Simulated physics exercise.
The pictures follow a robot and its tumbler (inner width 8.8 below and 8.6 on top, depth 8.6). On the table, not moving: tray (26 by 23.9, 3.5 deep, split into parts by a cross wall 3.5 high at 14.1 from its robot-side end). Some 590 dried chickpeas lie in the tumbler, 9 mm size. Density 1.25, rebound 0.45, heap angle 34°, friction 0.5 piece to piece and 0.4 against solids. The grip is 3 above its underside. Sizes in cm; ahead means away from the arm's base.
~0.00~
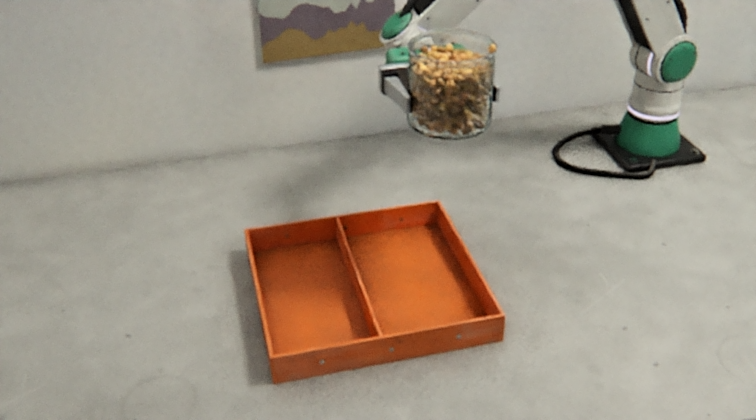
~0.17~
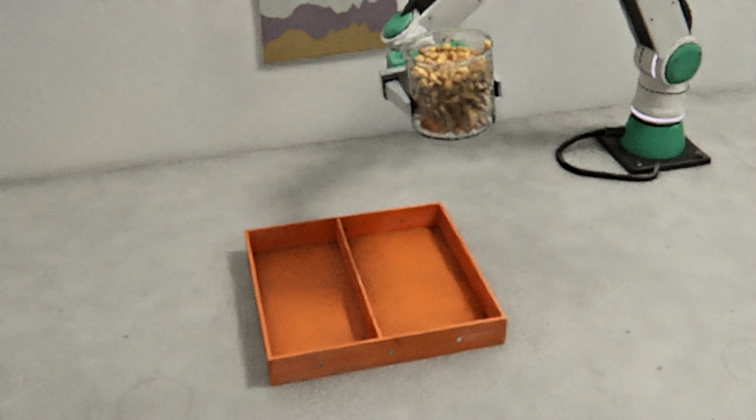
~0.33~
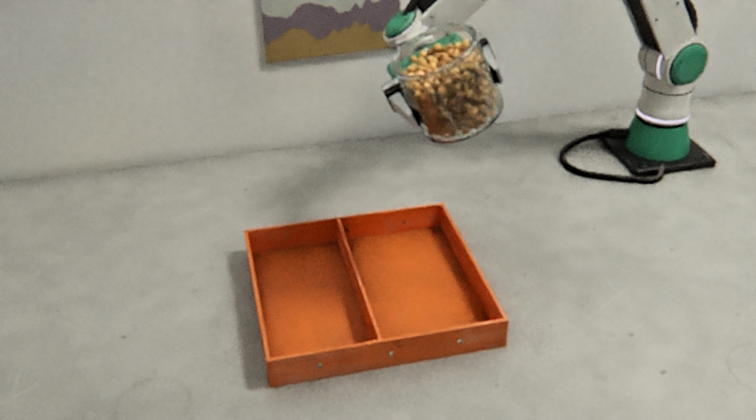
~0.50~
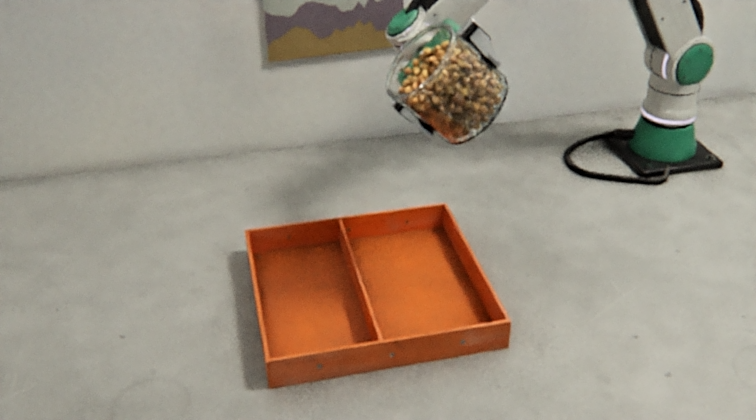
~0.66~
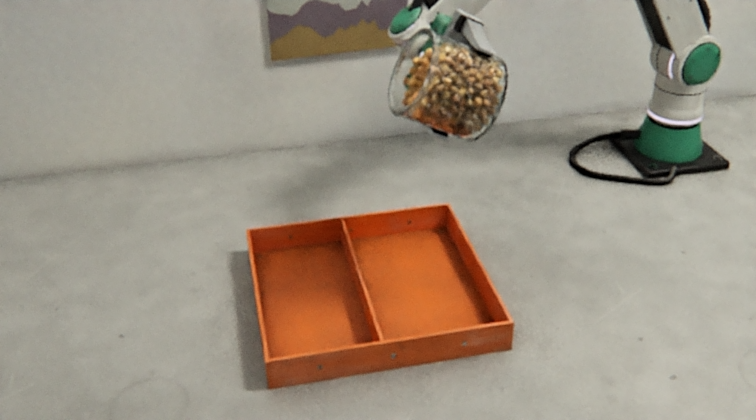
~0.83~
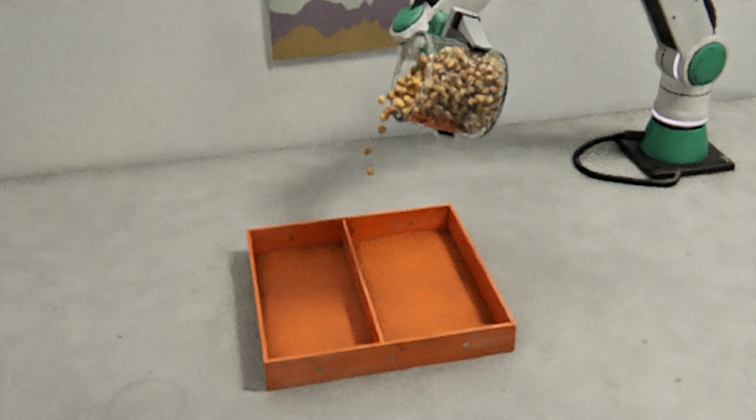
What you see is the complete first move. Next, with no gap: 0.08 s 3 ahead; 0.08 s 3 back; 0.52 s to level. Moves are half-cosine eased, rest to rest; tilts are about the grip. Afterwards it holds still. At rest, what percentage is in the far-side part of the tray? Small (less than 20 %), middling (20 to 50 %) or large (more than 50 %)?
Share in the far-side part of the tray: Middling (20 to 50 %).
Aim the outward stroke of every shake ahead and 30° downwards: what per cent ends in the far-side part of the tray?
Some 15 per cent.
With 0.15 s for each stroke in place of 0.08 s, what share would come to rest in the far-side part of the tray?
Then about 10 per cent.
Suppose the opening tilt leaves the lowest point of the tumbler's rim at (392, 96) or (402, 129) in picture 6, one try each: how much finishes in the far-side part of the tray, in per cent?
About 15 and 55 per cent.
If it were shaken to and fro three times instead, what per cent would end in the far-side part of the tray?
It would be near 45 per cent.
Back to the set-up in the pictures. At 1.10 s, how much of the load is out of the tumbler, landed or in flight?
Some 35 per cent.
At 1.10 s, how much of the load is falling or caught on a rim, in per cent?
Roughly 32 per cent.
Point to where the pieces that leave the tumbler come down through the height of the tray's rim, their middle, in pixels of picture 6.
Around (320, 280).
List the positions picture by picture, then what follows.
The first frame shows tumbler middle at (451, 85), level; upper third of the load around (451, 71), from x 415 to 495, top at y 50; 593 in the tumbler.
The second frame shows tumbler middle at (451, 84), tilted 7° forward; upper third of the load around (453, 70), from x 410 to 490, top at y 45.
The third frame shows tumbler middle at (449, 85), tilted 24° forward; upper third of the load around (455, 69), from x 405 to 495, top at y 45.
The fourth frame shows tumbler middle at (448, 85), tilted 46° forward; upper third of the load around (454, 68), from x 400 to 500, top at y 45.
The fifth frame shows tumbler middle at (448, 86), tilted 63° forward; upper third of the load around (454, 67), from x 405 to 500, top at y 45.
The sixth frame shows tumbler middle at (449, 86), tilted 70° forward; upper third of the load around (459, 69), from x 365 to 500, top at y 50; 590 in the tumbler, 3 in flight or on a rim.
After 1.10 s, tilted 62° forward, highest piece 27 above the table; 386 in the tumbler, 17 in the far-side part, 190 in flight or on a rim.
After 1.37 s, tilted 11° forward, highest piece 31 above the table; 376 in the tumbler, 181 in the far-side part, 25 in the robot-side part, 10 on the table or floor, 1 in flight or on a rim.
After 1.71 s, level, highest piece 29 above the table; 376 in the tumbler, 181 in the far-side part, 26 in the robot-side part, 10 on the table or floor.
After 2.76 s, level, highest piece 29 above the table; 376 in the tumbler, 181 in the far-side part, 26 in the robot-side part, 10 on the table or floor.
At rest, 376 in the tumbler, 181 in the far-side part, 26 in the robot-side part, 10 on the table or floor. That is 31 % in the far-side part of the tray.
